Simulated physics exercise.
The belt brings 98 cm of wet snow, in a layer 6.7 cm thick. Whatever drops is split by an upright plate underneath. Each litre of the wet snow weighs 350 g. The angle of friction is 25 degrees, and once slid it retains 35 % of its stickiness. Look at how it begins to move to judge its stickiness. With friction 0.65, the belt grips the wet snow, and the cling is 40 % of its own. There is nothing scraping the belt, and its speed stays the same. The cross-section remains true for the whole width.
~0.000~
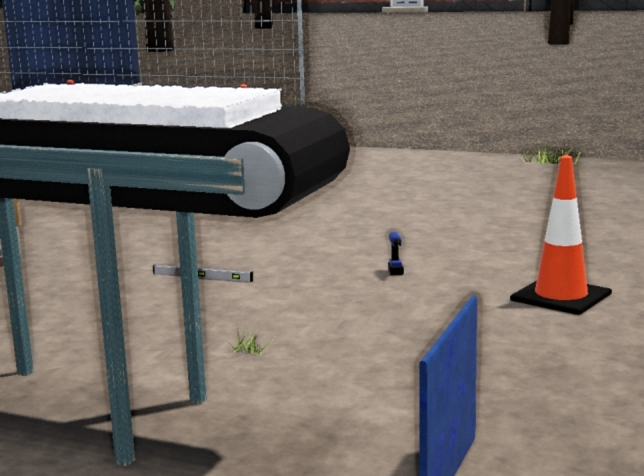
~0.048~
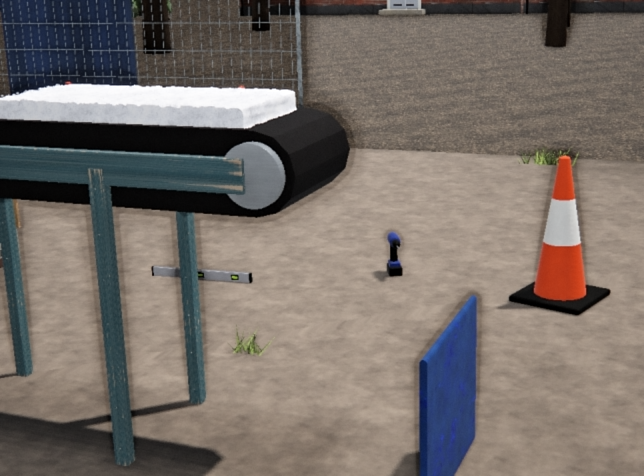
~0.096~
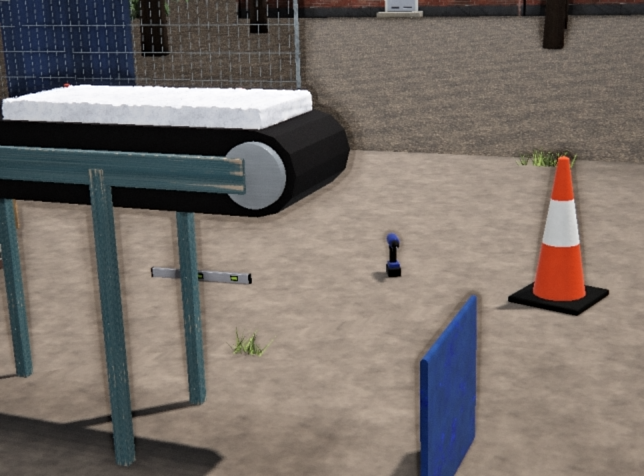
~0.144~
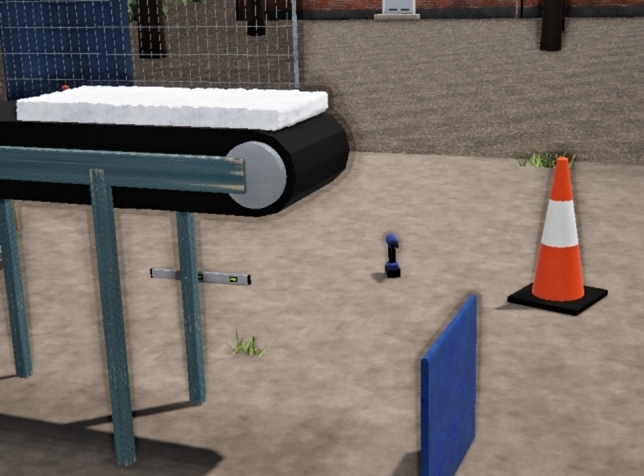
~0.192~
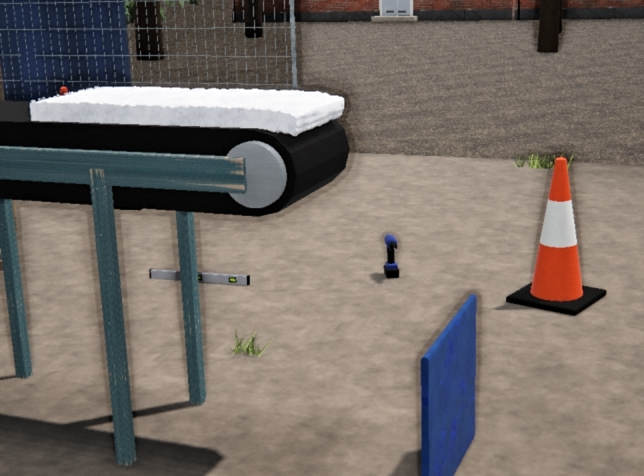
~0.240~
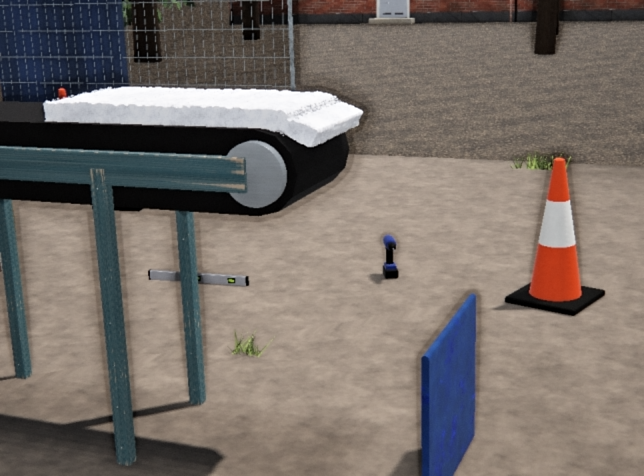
A conveyor belt carries a white slab right until its front bends over the roller.
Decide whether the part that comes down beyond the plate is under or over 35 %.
Result: Part coming down beyond the plate falls short of 35 per cent.
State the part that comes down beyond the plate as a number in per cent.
Estimate: Some 0 per cent.
By 0.47 s, 0 % is beyond the plate's line.
By 0.73 s, 0 % is beyond the plate's line.
By 1.00 s, 0 % is beyond the plate's line.
By 1.27 s, 0 % is beyond the plate's line.
By 2.44 s, at the end, 0 % is beyond the plate's line.
